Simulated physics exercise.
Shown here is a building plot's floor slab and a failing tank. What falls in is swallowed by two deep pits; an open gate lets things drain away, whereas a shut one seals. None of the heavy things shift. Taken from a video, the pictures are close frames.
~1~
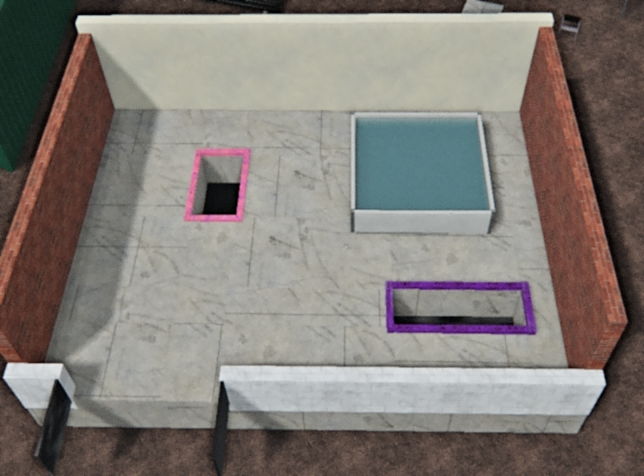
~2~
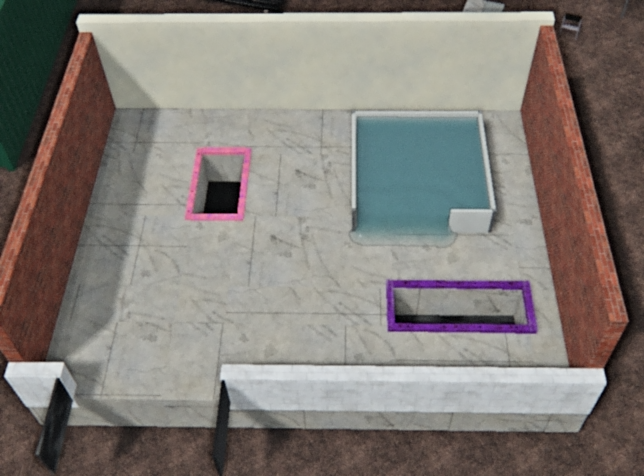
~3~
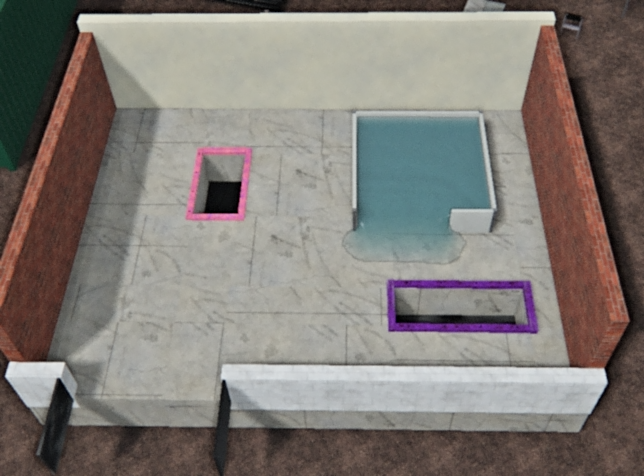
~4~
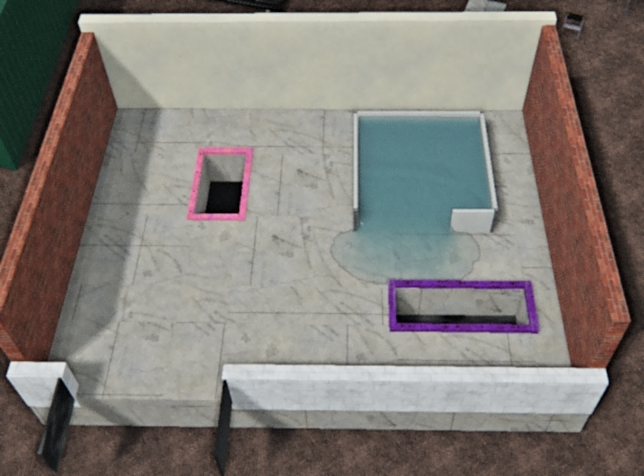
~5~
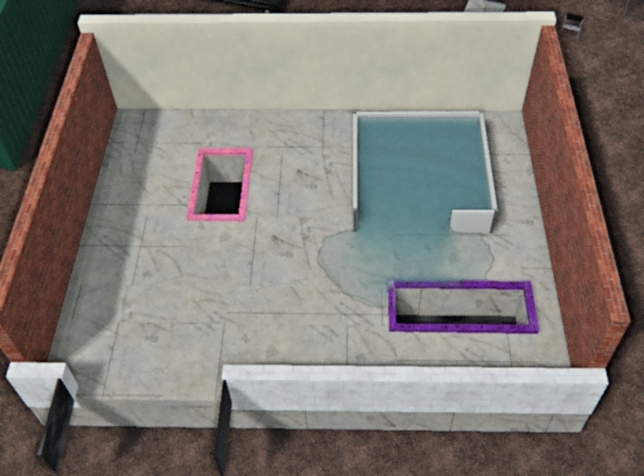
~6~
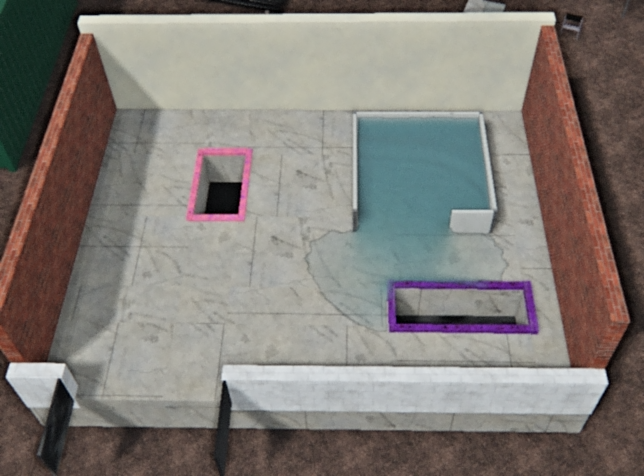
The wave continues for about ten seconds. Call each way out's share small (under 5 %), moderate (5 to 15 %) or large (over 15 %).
The gate's share is moderate. The purple pit's share is large. The pink pit's share is small.
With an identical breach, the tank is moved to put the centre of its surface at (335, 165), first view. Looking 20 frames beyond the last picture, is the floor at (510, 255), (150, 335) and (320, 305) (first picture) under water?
In order: Unflooded, then inundated, then inundated.
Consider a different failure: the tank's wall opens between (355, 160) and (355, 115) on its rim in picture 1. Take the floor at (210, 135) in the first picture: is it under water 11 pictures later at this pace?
Check at the given point: Inundated.
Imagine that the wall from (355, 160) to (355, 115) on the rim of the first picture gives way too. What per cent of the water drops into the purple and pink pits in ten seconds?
Purple takes 0 in a hundred, pink takes 20 in a hundred.
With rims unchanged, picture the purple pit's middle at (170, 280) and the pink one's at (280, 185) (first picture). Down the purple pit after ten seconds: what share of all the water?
Share, purple pit, approx.: 0 in a hundred.
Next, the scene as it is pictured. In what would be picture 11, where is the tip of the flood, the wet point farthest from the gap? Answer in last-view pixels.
Close to (337, 389).
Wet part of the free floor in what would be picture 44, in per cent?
The answer is around 55 per cent.
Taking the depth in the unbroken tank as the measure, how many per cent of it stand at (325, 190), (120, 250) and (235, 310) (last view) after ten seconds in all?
I'd put them at close to 0 per cent, then 6 per cent, then 8 per cent.
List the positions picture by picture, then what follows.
The first frame shows the water tank at (419, 163) is whole and still.
In the second frame, the front is at (452, 239), out from the gap at (402, 224).
In the third frame, the front is at (454, 255), out from the gap at (402, 225).
In the fourth frame, water pours out at (403, 225) and has run to (467, 266).
In the fifth frame, the front is at (475, 283), out from the gap at (403, 226).
In the sixth frame, the front is at (371, 324), out from the gap at (403, 226).
A moment on, water covers 15 % of the floor; the gate 0 %, the purple pit 6 %, the pink pit 0 %.
Next, water covers 20 % of the floor; the gate 0 %, the purple pit 12 %, the pink pit 0 %.
Then, water covers 40 % of the floor; the gate 1 %, the purple pit 19 %, the pink pit 0 %.
Later, water covers 55 % of the floor; the gate 5 %, the purple pit 23 %, the pink pit 0 %.
In the end, water covers 80 % of the floor; the gate 9 %, the purple pit 24 %, the pink pit 0 %.
